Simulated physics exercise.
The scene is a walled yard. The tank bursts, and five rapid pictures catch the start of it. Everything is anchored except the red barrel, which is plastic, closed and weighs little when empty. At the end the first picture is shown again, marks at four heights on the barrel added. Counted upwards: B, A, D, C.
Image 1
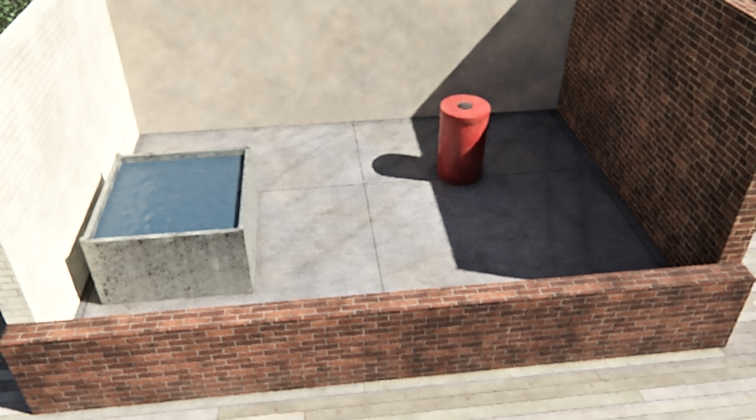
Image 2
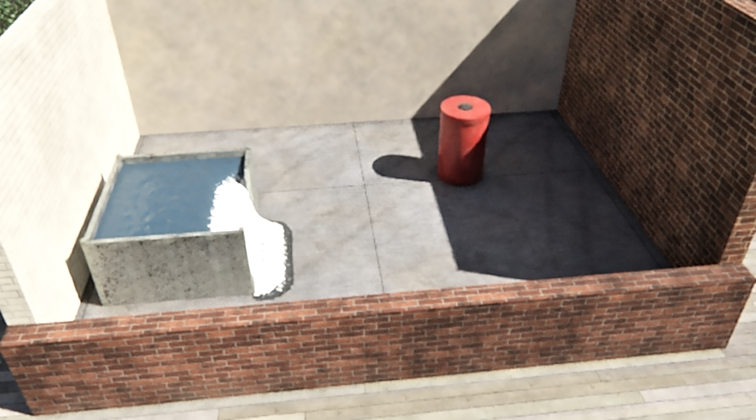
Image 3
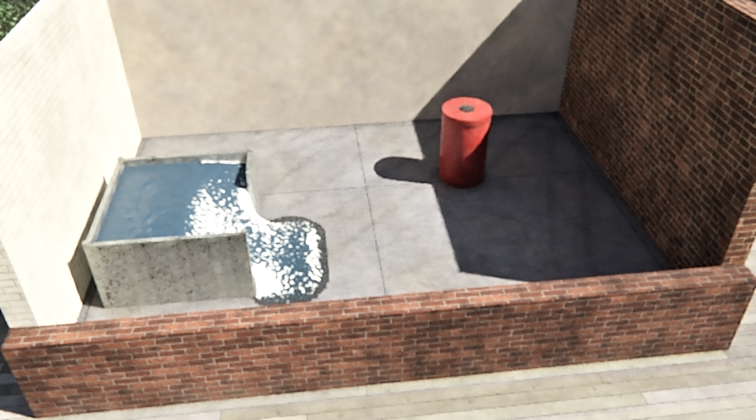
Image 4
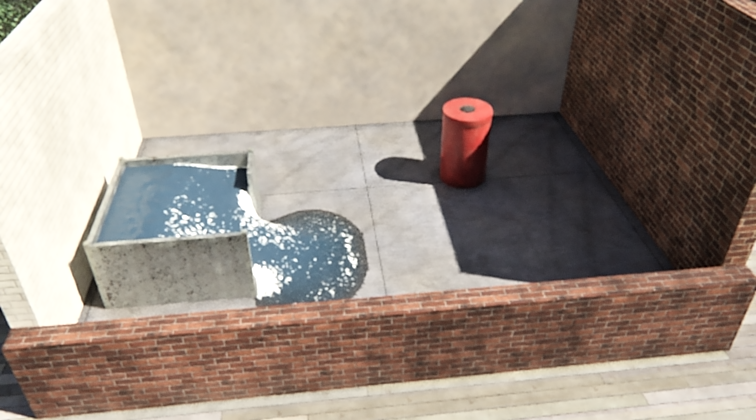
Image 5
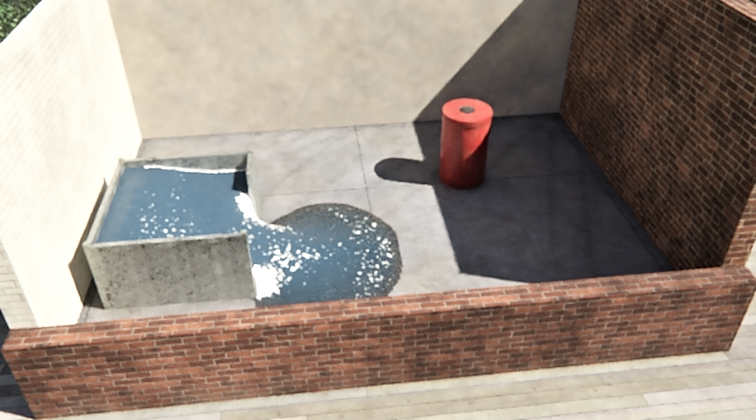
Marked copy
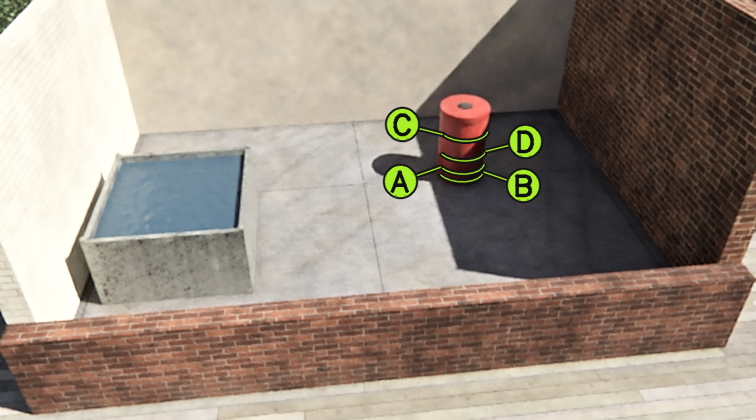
In a walled yard, water burst from the right side of a full concrete tank, foaming white at first, then spread across the paving toward a red barrel that stayed standing.
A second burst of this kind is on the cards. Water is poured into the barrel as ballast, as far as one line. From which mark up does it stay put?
That is level A.
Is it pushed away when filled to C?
No.
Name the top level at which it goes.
The answer is B.
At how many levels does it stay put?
Three.
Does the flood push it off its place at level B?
Yes.
On the marked copy, A at (466, 174); B at (465, 181); C at (469, 141); D at (467, 160); from the bottom up B, A, D, C.
With A, it does not move.
With B, it is pushed about 3 times its own width away.
With C, it does not move.
With D, it does not move.
